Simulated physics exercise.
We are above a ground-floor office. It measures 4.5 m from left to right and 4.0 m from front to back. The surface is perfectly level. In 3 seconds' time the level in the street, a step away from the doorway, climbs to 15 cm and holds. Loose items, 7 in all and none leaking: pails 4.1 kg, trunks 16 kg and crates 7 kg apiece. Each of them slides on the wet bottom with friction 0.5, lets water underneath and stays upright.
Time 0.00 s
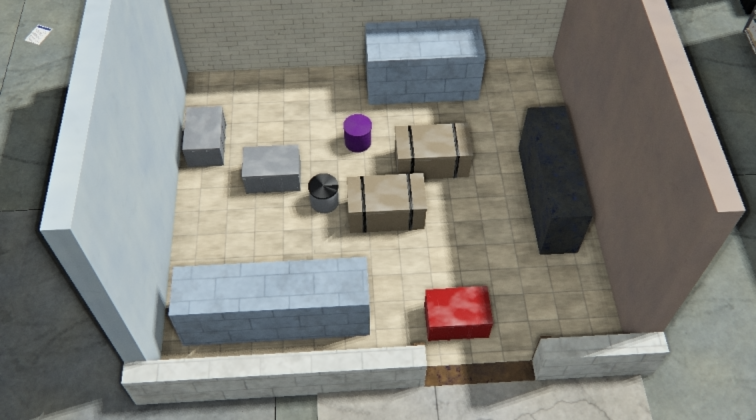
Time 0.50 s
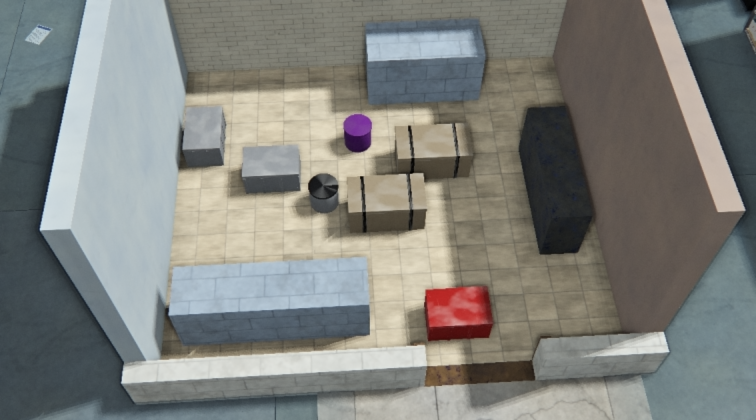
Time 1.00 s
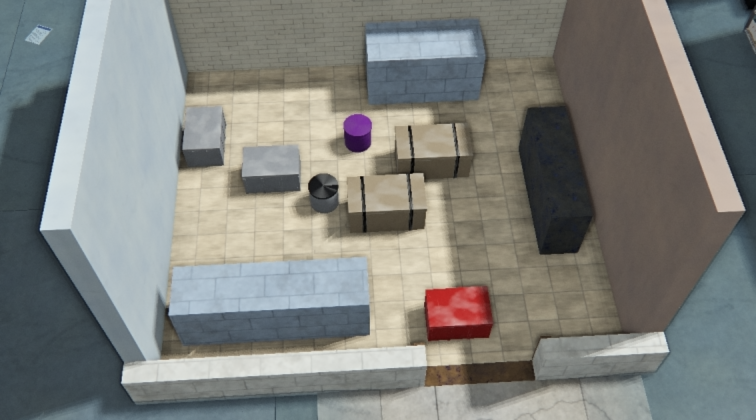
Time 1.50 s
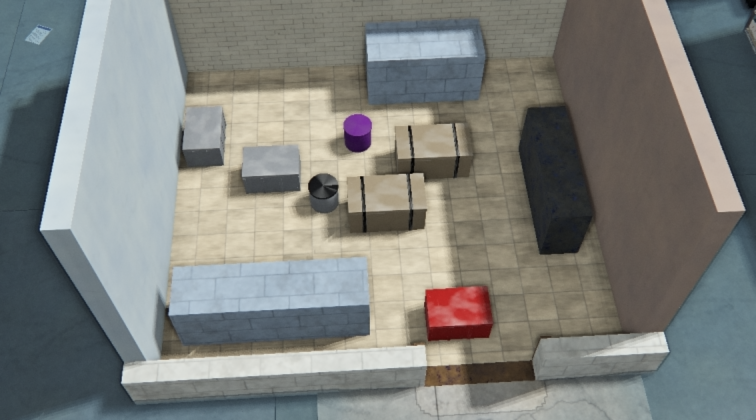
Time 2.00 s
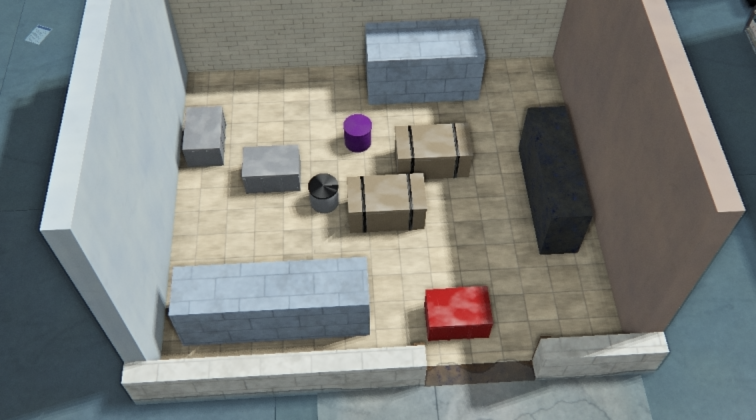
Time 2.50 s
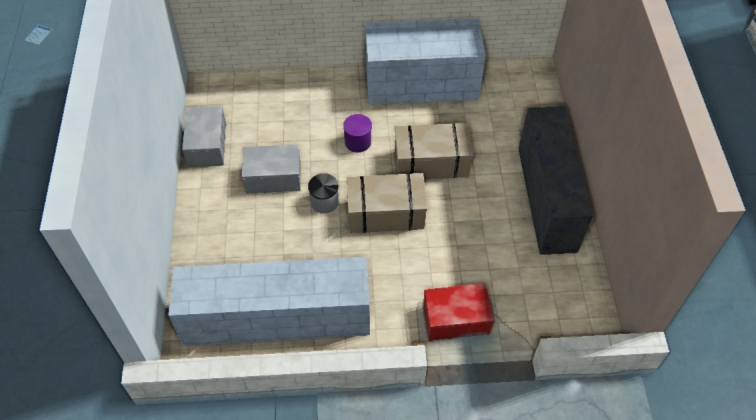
The clip opens on a view from above of a walled room holding a red crate, a purple pail, strapped trunks and various blocks, with bluish water spreading over the ground outside. The water then covers the doorway gap and reaches just inside, beside the red crate, while the objects barely move.
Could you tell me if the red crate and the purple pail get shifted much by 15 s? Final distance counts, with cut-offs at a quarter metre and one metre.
Red crate - a big shift. Purple pail - a big shift.
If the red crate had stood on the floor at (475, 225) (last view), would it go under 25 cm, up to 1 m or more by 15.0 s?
What happens is it gets pushed a long way.
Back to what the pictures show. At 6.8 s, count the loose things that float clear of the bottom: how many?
Answer: 1.
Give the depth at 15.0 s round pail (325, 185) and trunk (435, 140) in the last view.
Depth approx. 6 cm / 9 cm.
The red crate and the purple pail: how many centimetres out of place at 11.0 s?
Shifts by then: Around 250 and 100 cm.
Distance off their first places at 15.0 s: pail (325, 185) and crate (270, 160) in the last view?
Respectively 80 and 120 cm.
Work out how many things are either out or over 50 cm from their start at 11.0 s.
That would be 5.
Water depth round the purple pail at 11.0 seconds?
Depth: About 4 cm.
After 3.5 s the red crate is near (438, 253), 0.6 m from its start, aground; the purple pail is near (358, 125), 0.0 m from its start, aground; 0 afloat.
After 6.8 s the red crate is near (367, 181), 1.7 m from its start, afloat; the purple pail is near (358, 117), 0.1 m from its start, aground; 1 afloat.
After 11.0 s the red crate is near (302, 164), 2.3 m from its start, afloat; the purple pail is near (291, 76), 1.1 m from its start, aground; 3 afloat.
After 15.0 s the red crate is near (234, 214), 2.5 m from its start, afloat; the purple pail is near (274, 58), 1.4 m from its start, afloat; 7 afloat.
